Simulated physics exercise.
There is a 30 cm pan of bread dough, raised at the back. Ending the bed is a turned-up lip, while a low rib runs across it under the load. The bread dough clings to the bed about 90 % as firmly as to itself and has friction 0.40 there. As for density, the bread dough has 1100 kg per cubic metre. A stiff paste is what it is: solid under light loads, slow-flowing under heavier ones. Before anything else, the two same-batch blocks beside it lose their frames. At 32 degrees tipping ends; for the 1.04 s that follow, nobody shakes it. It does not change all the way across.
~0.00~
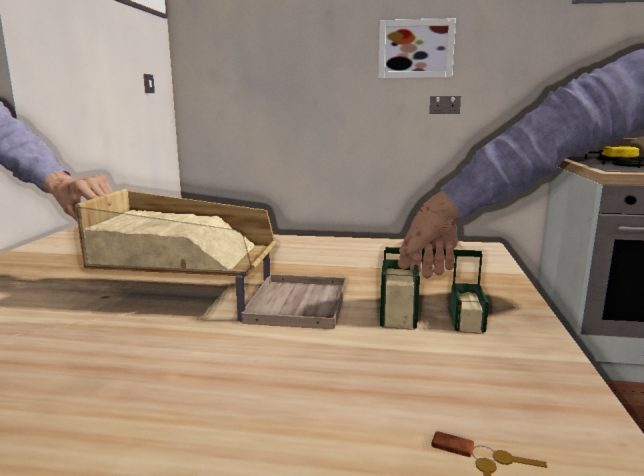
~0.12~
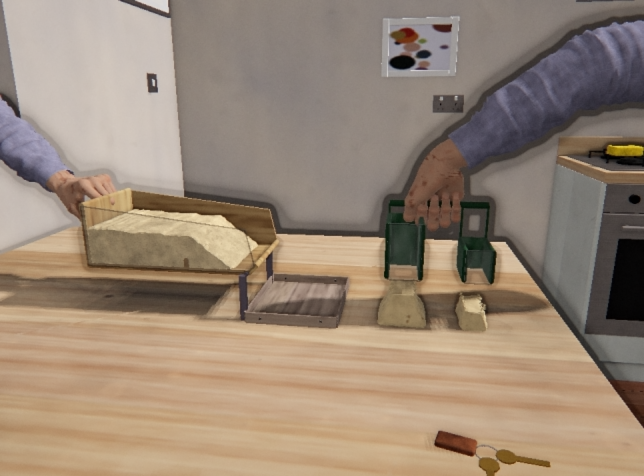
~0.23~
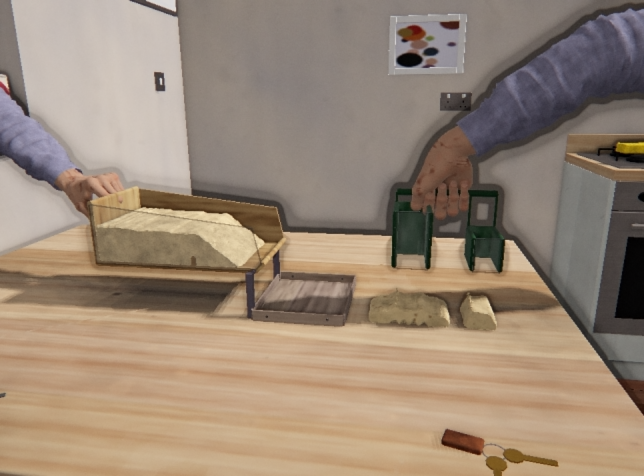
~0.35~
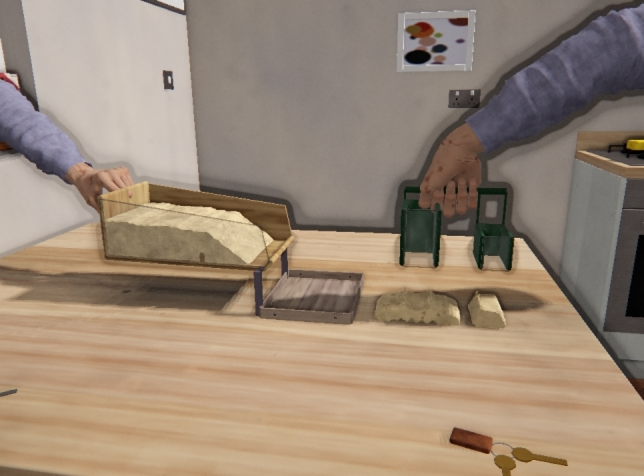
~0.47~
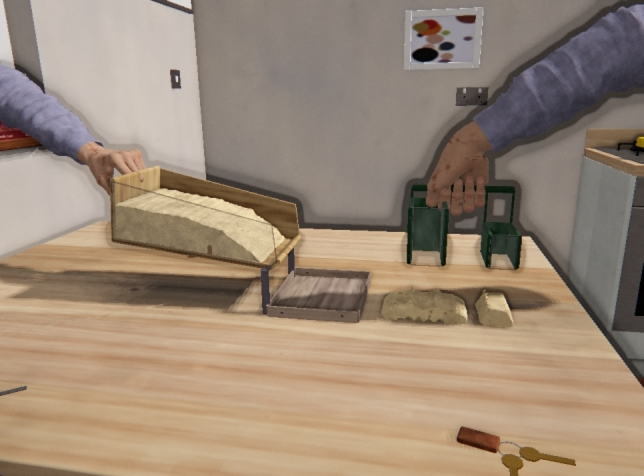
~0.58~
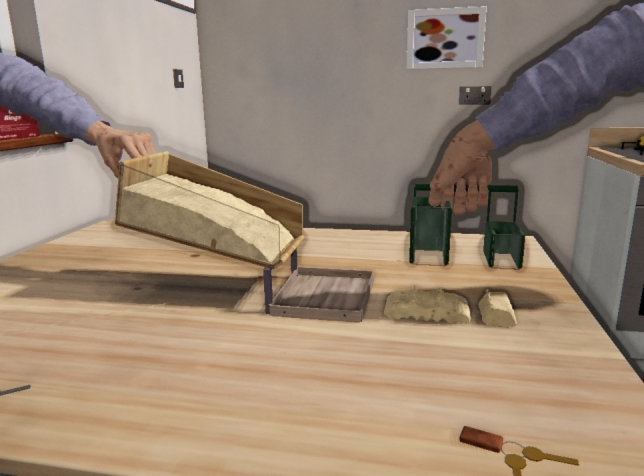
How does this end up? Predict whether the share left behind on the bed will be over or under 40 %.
My prediction is under.
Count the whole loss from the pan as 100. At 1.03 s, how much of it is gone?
It is about 30 %.
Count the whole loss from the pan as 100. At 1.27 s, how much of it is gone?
80 per cent.
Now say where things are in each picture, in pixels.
The first frame shows top of the high end at (80, 206), tilt 0 degrees; front end of the bread dough at (227, 270); test blocks 8.2 cm, 4.6 cm high (left to right).
The second frame shows top of the high end at (84, 206), tilt 0 degrees; front end of the bread dough at (230, 269); test blocks 6.2 cm, 3.9 cm high (left to right).
The third frame shows top of the high end at (92, 204), tilt 0 degrees; front end of the bread dough at (237, 267); test blocks 3.5 cm, 3.5 cm high (left to right).
The fourth frame shows top of the high end at (102, 198), tilt 1 degrees; front end of the bread dough at (247, 264); test blocks 3.2 cm, 3.5 cm high (left to right).
The fifth frame shows top of the high end at (115, 181), tilt 7 degrees; front end of the bread dough at (259, 259); test blocks 3.2 cm, 3.5 cm high (left to right).
The sixth frame shows top of the high end at (124, 165), tilt 13 degrees; front end of the bread dough at (269, 260); test blocks 3.2 cm, 3.5 cm high (left to right).
By 0.79 s, the tilt is 24 degrees and 100 % is on the bed.
By 1.03 s, the tilt is 32 degrees and 81 % is on the bed.
By 1.27 s, the tilt is 32 degrees and 46 % is on the bed.
By 1.52 s, the tilt is 32 degrees and 31 % is on the bed.
By 2.04 s, at the end, the tilt is 32 degrees and 29 % is on the bed.
